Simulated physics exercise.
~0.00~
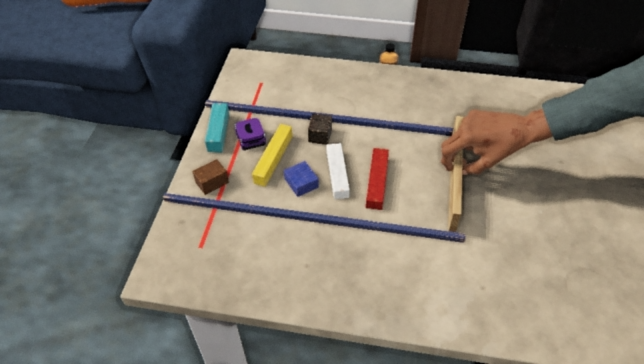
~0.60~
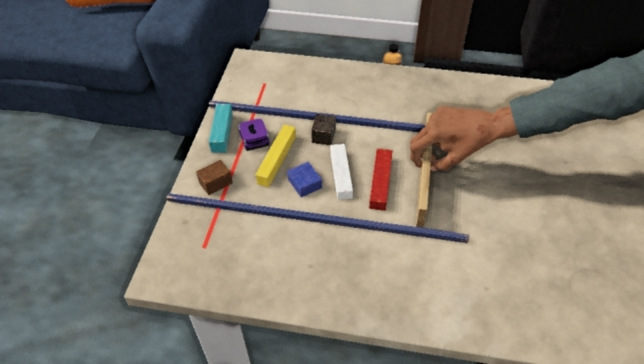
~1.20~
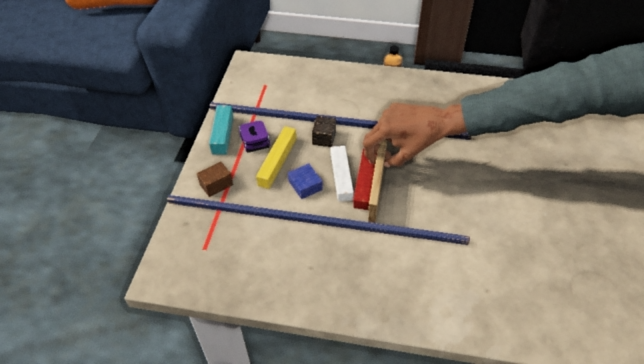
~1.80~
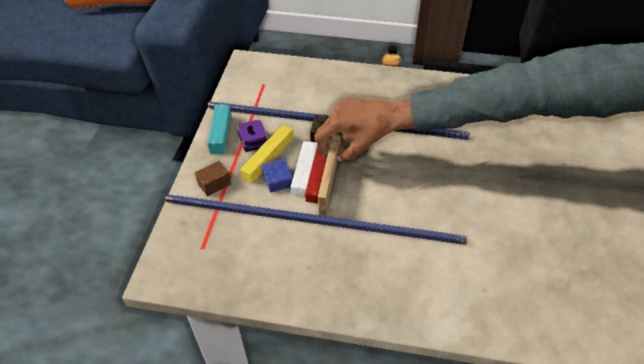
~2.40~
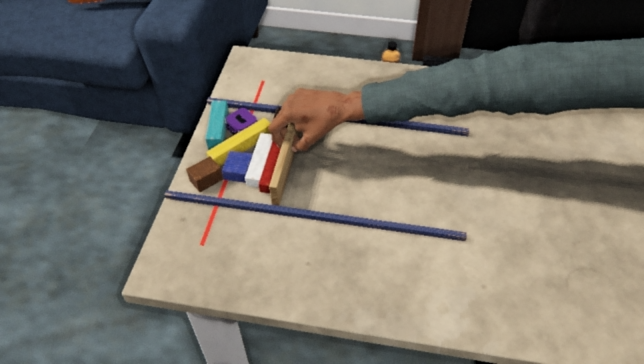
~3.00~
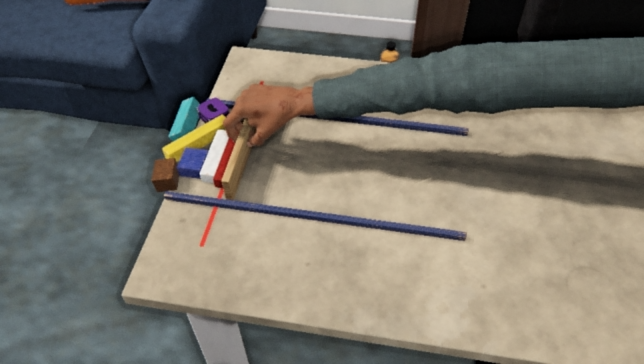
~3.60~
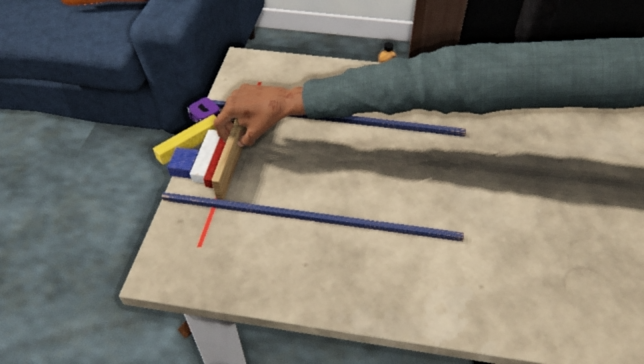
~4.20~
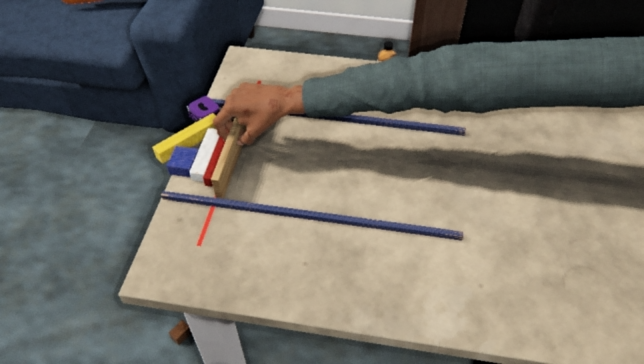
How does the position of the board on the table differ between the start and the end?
At the start the board stands near the right ends of the two blue rails. By the end it is far to the left, close to the table's left edge, with the remaining blocks pressed together ahead of it.
A hand pushes a board left along a table, sliding blocks together until some fall off.
